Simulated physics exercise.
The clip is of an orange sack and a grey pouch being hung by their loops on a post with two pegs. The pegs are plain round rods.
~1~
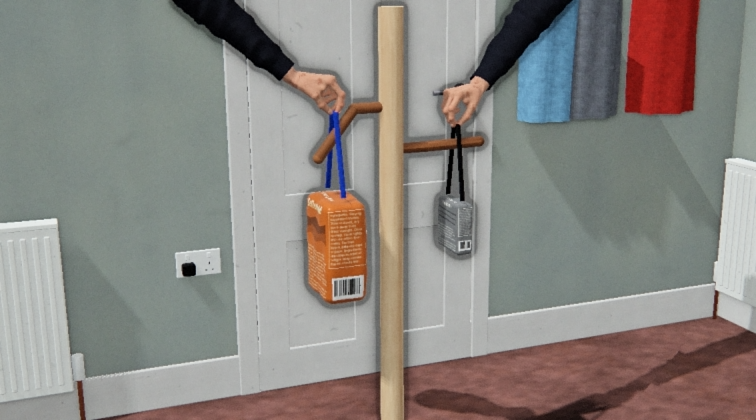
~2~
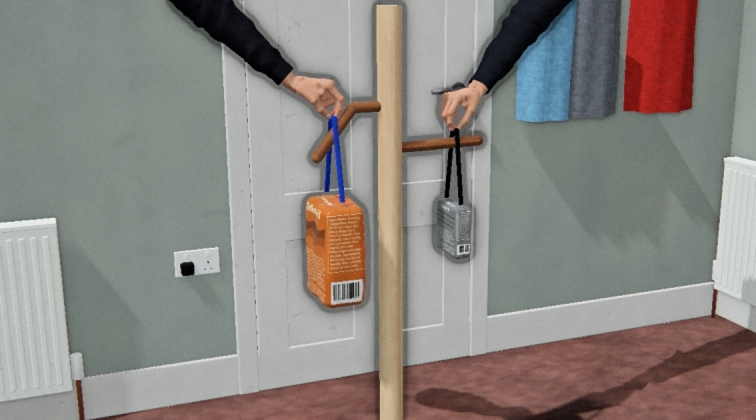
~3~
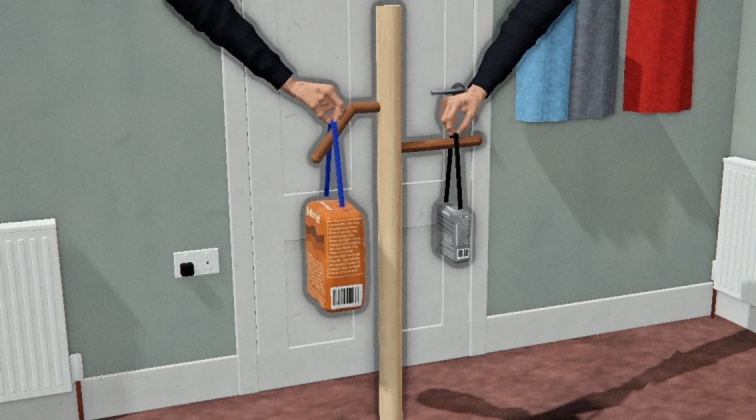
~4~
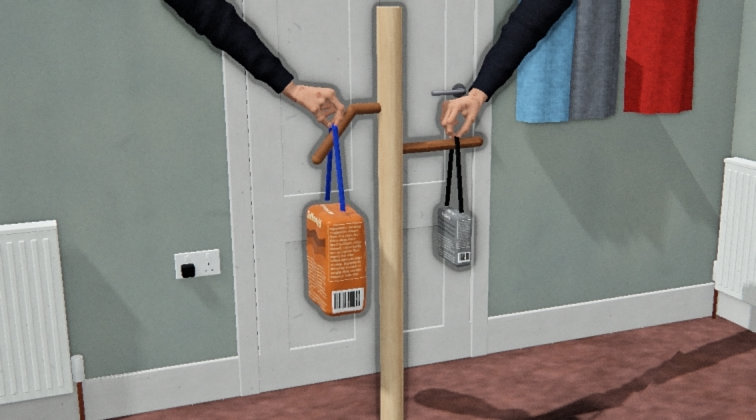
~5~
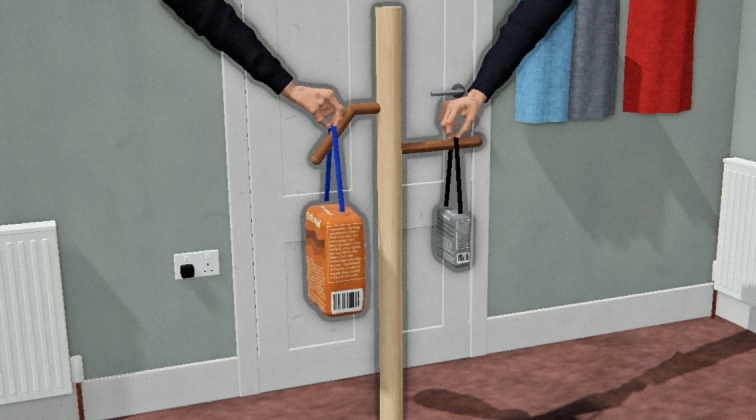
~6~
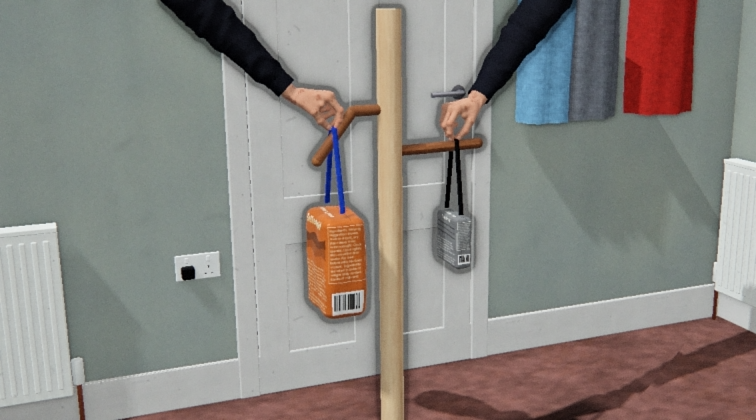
In a room with pale green walls and a reddish carpet, a white door stands behind a wooden post, seen from the front at a steady view. Two dark-sleeved arms reach in from above, holding an orange sack by a blue loop at the left peg and a grey pouch by a black loop at the right. Both hands lower their loads slightly, then barely move.
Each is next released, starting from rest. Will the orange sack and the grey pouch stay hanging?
Orange sack: No; grey pouch: Yes.
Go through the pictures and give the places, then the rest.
Orange sack (337, 246); grey pouch (455, 225); left peg tip (318, 159); right peg tip (479, 141), in the first frame.
Orange sack (336, 250); grey pouch (454, 228), in the second frame.
Orange sack (335, 255); grey pouch (453, 233), in the third frame.
Orange sack (336, 259); grey pouch (454, 236), in the fourth frame.
Orange sack (336, 260); grey pouch (453, 237), in the fifth frame.
Orange sack (336, 261); grey pouch (454, 238); left peg tip (317, 161), sloping steeply down; right peg tip (478, 143), about level, in the sixth frame.
Then, 0.48 s after the last picture, orange sack on the floor; grey pouch hanging near (454, 240).
At rest, orange sack on the floor; grey pouch hanging near (454, 240). The orange sack slips off its peg and the grey pouch holds on.
